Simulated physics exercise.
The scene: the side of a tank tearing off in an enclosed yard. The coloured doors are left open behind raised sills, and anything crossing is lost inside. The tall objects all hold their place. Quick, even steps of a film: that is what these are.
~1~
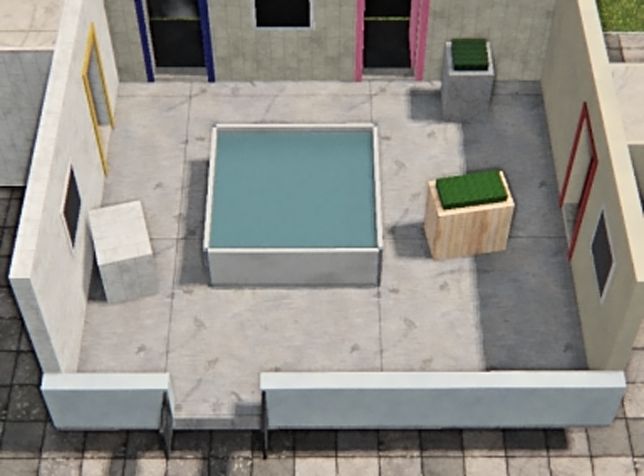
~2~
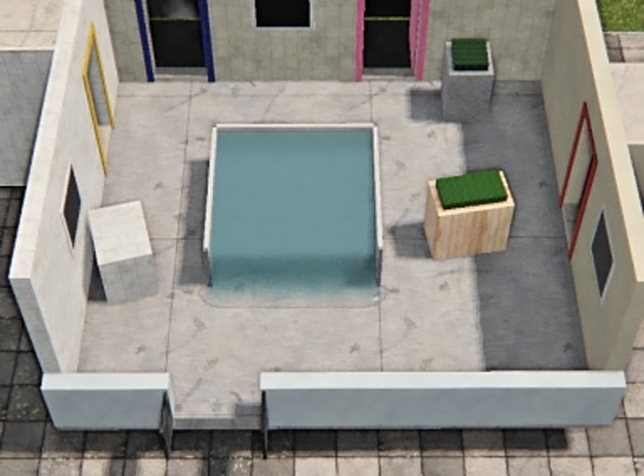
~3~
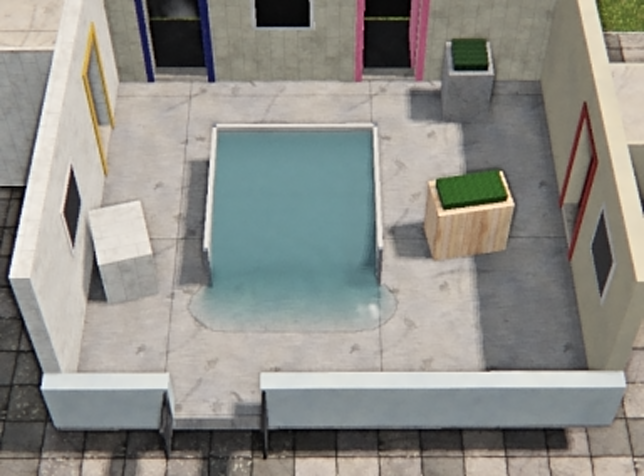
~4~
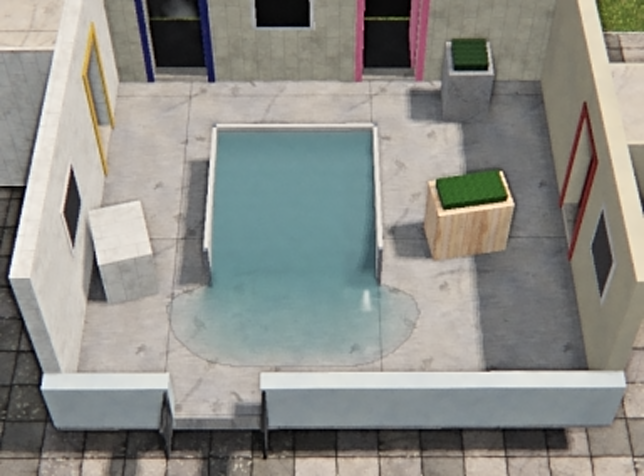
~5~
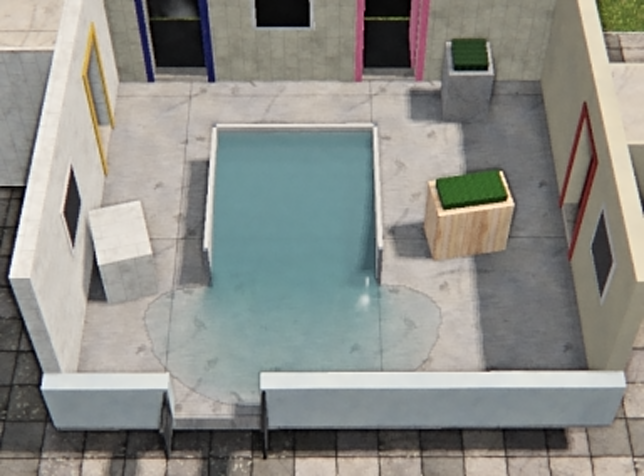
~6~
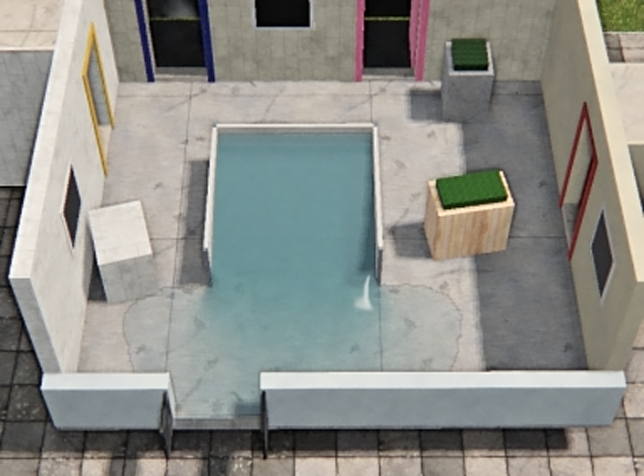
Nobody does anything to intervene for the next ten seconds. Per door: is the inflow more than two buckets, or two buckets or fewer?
Red door: Two buckets at most, pink door: Two buckets at most, yellow door: Two buckets at most, blue door: Two buckets at most.
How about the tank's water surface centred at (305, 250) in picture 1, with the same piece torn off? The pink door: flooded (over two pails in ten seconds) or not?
Reading for the pink: It admits less.
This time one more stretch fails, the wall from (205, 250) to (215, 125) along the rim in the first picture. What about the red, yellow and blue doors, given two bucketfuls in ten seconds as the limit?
Here's how it goes: The red door fails to reach the limit, the yellow door surpasses the limit, and the blue door surpasses the limit.
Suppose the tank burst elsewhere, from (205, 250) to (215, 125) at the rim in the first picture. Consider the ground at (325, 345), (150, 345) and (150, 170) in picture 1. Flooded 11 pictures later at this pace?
The first point is spared, the second soaked, the third soaked.
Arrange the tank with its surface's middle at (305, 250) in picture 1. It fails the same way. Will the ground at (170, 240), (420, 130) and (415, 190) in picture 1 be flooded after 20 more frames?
Well, in the order you listed them, they'd be unreached, unreached and unreached.
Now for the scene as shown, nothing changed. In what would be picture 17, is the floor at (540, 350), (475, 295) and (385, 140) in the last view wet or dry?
Result, as listed: Wetted / not wetted / not wetted.
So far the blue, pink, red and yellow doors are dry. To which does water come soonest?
I'd go with the one in red.
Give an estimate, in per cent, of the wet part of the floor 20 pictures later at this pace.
Estimate: Near 50 %.
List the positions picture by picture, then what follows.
In the first picture, the open tank at (294, 188) is whole and still.
In the second picture, the front is at (205, 290), out from the gap at (294, 271).
In the third picture, water pours out at (294, 273) and has run to (195, 307).
In the fourth picture, water pours out at (294, 275) and has run to (181, 331).
In the fifth picture, the front is at (162, 353), out from the gap at (294, 276).
In the sixth picture, the front is at a hidden place, out from the gap at (294, 276).
A moment on, water covers 25 % of the floor; the red door not reached, the pink door not reached, the yellow door not reached, the blue door not reached.
Next, water covers 30 % of the floor; the red door not reached, the pink door not reached, the yellow door not reached, the blue door not reached.
Then, water covers 50 % of the floor; the red door wet at the sill, nothing in, the pink door not reached, the yellow door not reached, the blue door not reached.
Later, water covers 75 % of the floor; the red door wet at the sill, nothing in, the pink door wet at the sill, nothing in, the yellow door wet at the sill, nothing in, the blue door wet at the sill, nothing in.
In the end, water covers 95 % of the floor; the red door under two buckets in, the pink door wet at the sill, nothing in, the yellow door wet at the sill, nothing in, the blue door wet at the sill, nothing in.
